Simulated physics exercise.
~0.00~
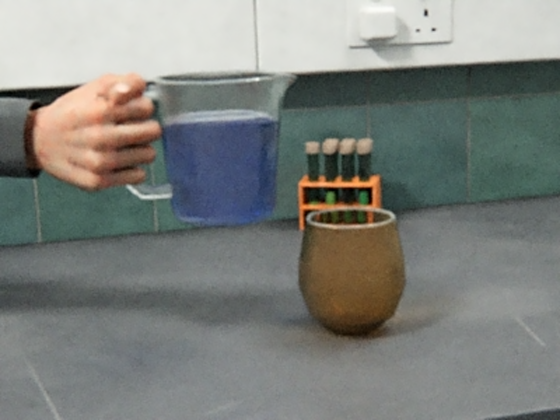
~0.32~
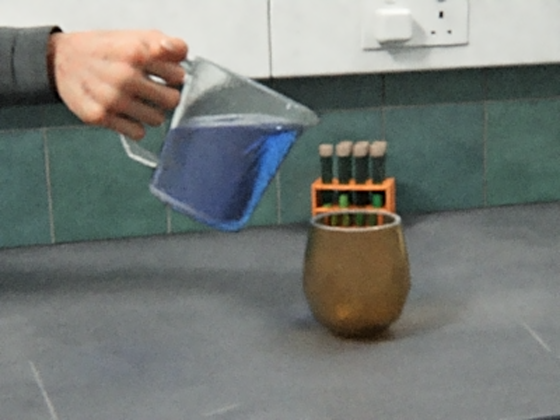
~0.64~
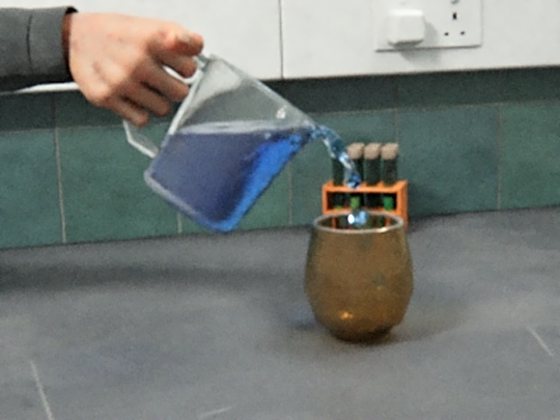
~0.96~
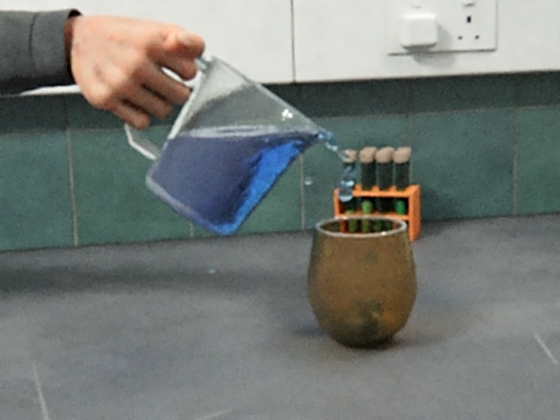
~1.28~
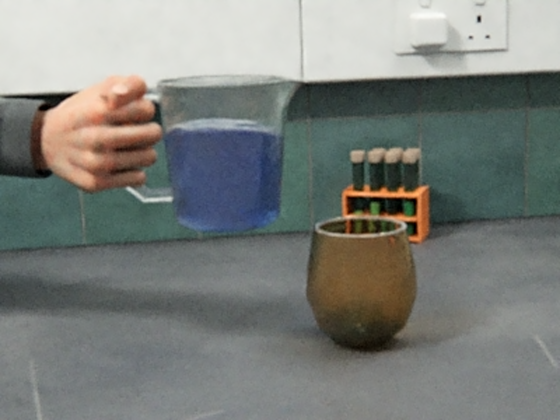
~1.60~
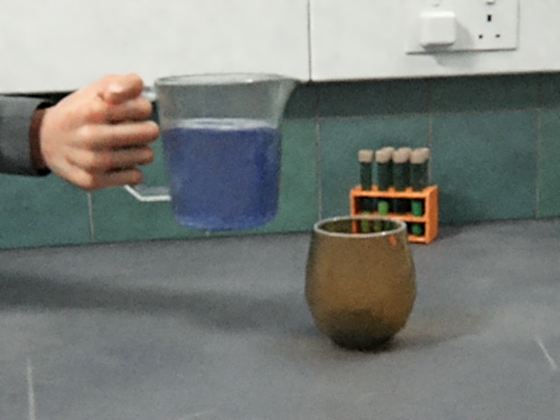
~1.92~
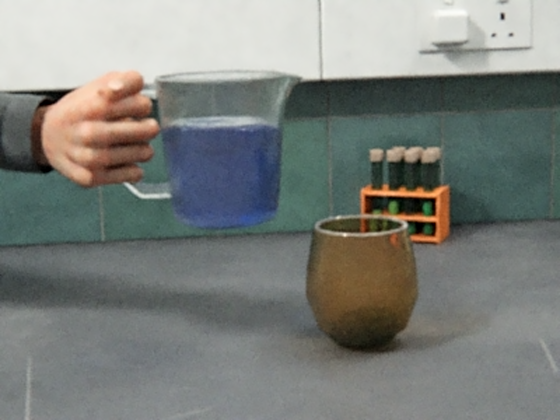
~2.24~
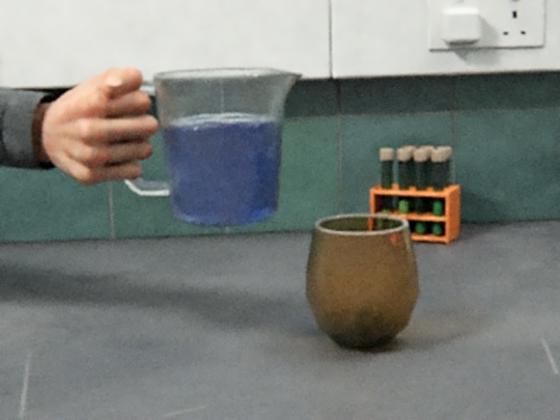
At the start, a hand at the left holds a clear, flared jug of blue liquid above a grey counter, near a round-bellied, amber-brown glass with an orange rack of stoppered tubes behind it. The hand tips the jug gently to the right until its spout leans towards the glass. A thin blue stream runs from the spout into the glass, then thins and breaks into drops. The hand brings the jug level again, ending the pour. As the view drifts slightly sideways, the jug stays upright, still holding most of its liquid, beside the standing glass.
